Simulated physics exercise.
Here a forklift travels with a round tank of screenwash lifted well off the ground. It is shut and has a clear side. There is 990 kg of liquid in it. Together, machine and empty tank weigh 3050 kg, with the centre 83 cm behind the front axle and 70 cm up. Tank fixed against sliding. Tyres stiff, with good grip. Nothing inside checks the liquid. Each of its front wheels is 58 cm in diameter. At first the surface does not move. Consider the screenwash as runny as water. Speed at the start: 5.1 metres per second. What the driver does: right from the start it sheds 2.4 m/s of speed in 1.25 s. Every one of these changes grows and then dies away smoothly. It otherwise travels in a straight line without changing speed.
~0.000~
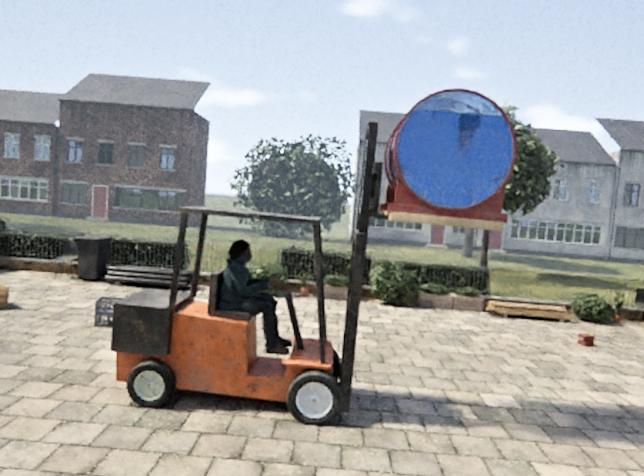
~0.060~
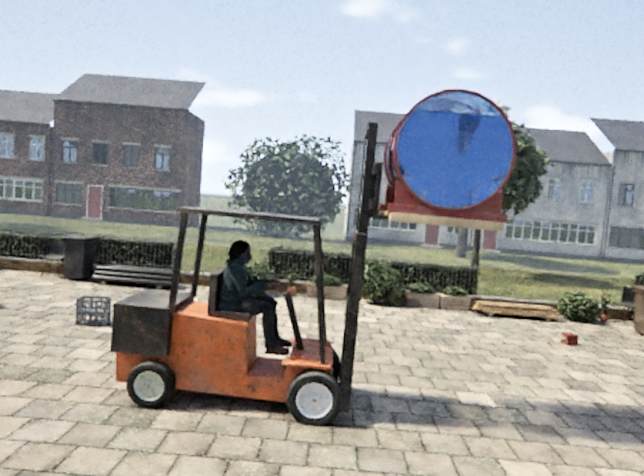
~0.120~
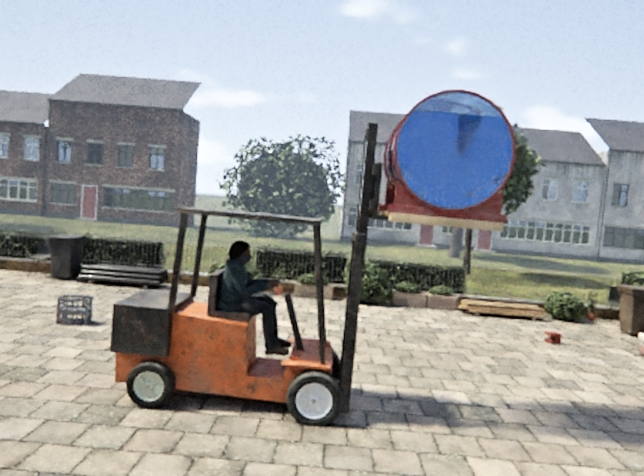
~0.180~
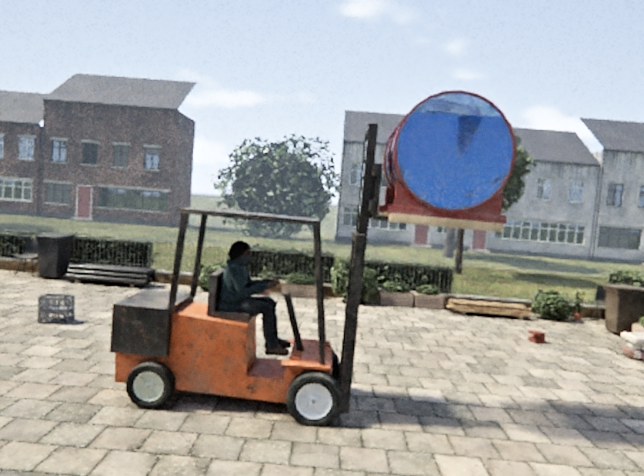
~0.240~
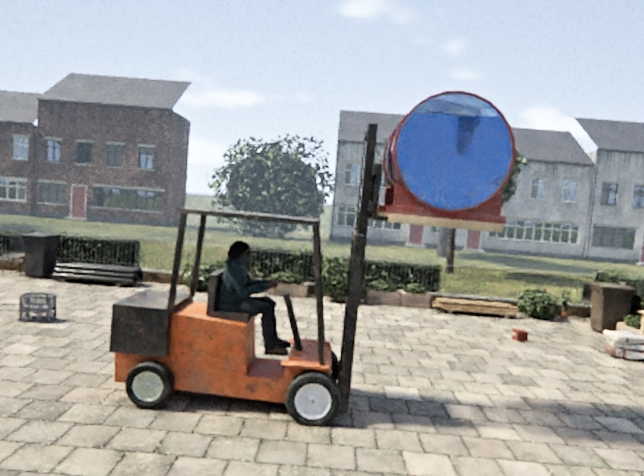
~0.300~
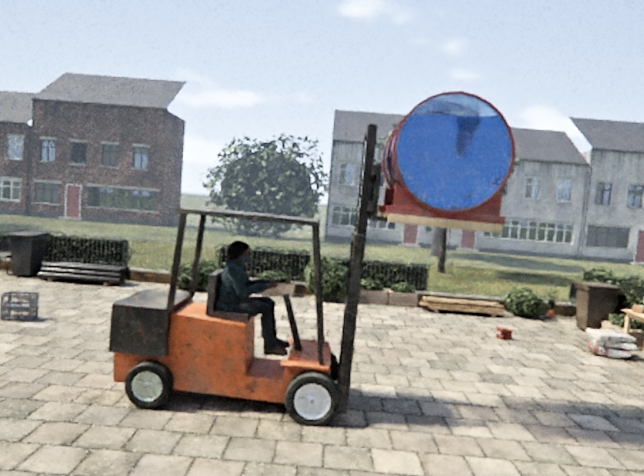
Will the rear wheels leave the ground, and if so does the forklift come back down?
Watch, it's going to hop up and drop back.
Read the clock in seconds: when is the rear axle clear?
The clock shows about 0.60 s at that point.
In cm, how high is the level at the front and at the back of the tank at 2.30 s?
At that moment it stands around 80 cm in front and around 94 cm behind.
By 0.60 s the lean is 1° nose down, the rear 2 cm in the air; the liquid stands 95 cm on the front, 79 cm on the back.
By 1.40 s the lean is 6° nose down, the rear 18 cm in the air; the liquid stands 95 cm on the front, 87 cm on the back.
By 2.30 s the lean is 1° nose up, wheels down; the liquid stands 80 cm on the front, 94 cm on the back.
By 4.24 s all wheels are down again; the highest lift was 18 cm and the largest lean 6°.
